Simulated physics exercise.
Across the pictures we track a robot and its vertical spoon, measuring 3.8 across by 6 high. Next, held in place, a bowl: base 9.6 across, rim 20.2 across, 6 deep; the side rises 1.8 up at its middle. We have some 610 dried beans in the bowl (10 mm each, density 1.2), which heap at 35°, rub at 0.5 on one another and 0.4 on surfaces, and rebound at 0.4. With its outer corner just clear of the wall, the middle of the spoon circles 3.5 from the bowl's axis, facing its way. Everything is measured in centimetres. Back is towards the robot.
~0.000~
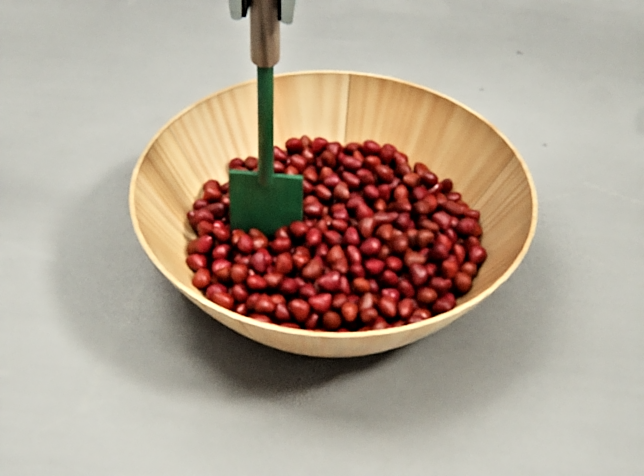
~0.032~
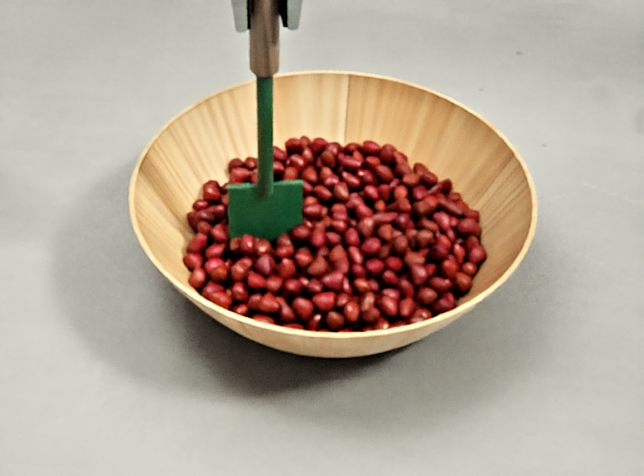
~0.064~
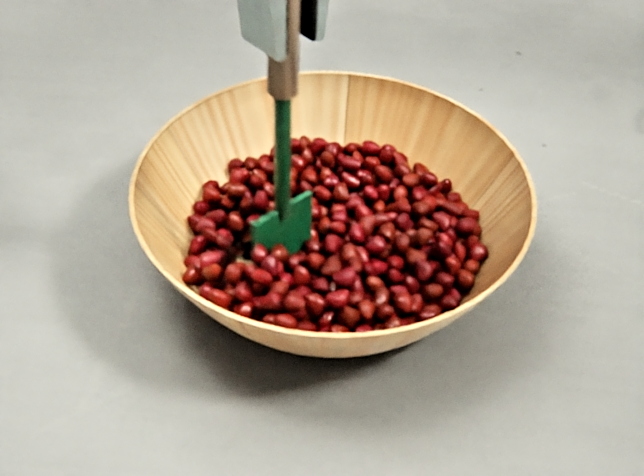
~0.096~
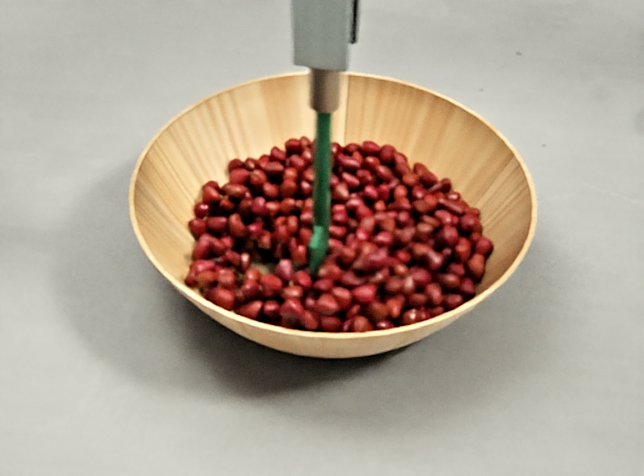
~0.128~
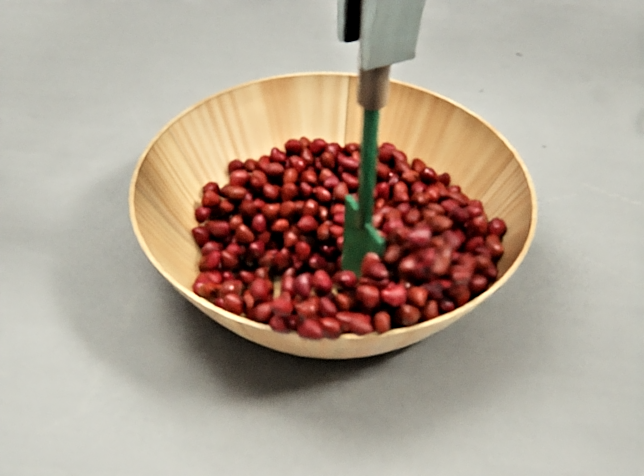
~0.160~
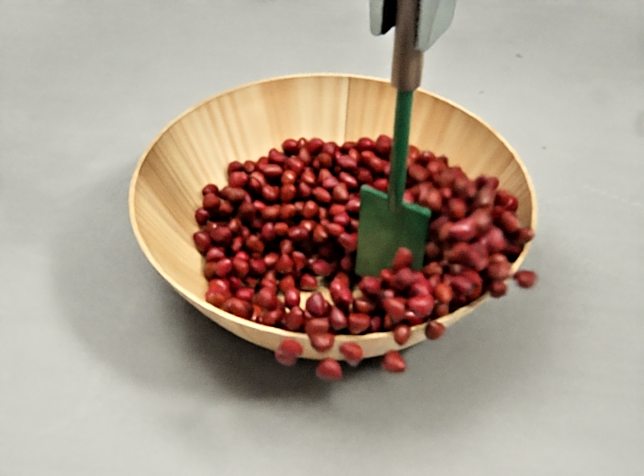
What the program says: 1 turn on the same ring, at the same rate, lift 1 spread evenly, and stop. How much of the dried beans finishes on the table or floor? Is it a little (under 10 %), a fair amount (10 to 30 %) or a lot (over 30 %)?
A fair amount, 10 to 30 %.
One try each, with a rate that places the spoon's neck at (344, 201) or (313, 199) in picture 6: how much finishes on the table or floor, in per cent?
About 5 % for one try and about 0 % for the other, in order.
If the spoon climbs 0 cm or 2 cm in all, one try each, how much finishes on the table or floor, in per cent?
I'd say some 20 per cent, and some 15 per cent.
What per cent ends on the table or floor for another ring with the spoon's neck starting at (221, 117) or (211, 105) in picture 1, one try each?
30 and 10 per cent.
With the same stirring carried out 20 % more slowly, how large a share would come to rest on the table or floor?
I'd expect about 10 %.
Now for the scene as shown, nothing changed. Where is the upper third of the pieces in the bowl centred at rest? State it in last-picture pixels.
Centre, approx.: (245, 221).
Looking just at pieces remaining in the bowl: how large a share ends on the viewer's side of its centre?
Around 50 per cent of what the bowl keeps.
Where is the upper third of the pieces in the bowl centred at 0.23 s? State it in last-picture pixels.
Near (437, 156).
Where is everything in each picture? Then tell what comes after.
The first frame shows spoon neck at (266, 151), 0° round; upper third of the load around (341, 230), from x 195 to 475, top at y 145; 611 in the bowl.
The second frame shows spoon neck at (265, 161), 14° round; upper third of the load around (337, 236), from x 195 to 475, top at y 145.
The third frame shows spoon neck at (282, 184), 49° round; upper third of the load around (336, 263), from x 195 to 480, top at y 145.
The fourth frame shows spoon neck at (321, 198), 85° round; upper third of the load around (356, 280), from x 195 to 485, top at y 145.
The fifth frame shows spoon neck at (366, 195), 121° round; upper third of the load around (396, 278), from x 200 to 495, top at y 145; 609 in the bowl, 2 in flight or on the tool.
The sixth frame shows spoon neck at (398, 176), 156° round; upper third of the load around (435, 255), from x 200 to 525, top at y 140; 599 in the bowl, 12 in flight or on the tool.
After 0.23 s, 229° round, highest piece 10 above the table; 571 in the bowl, 7 on the table or floor, 33 in flight or on the tool.
After 0.29 s, 301° round, highest piece 10 above the table; 539 in the bowl, 26 on the table or floor, 46 in flight or on the tool.
After 0.52 s, 0° round, highest piece 6 above the table; 498 in the bowl, 113 on the table or floor.
After 1.22 s, 0° round, highest piece 6 above the table; 498 in the bowl, 113 on the table or floor.
At rest, 498 in the bowl, 113 on the table or floor. That is 18 % on the table or floor.
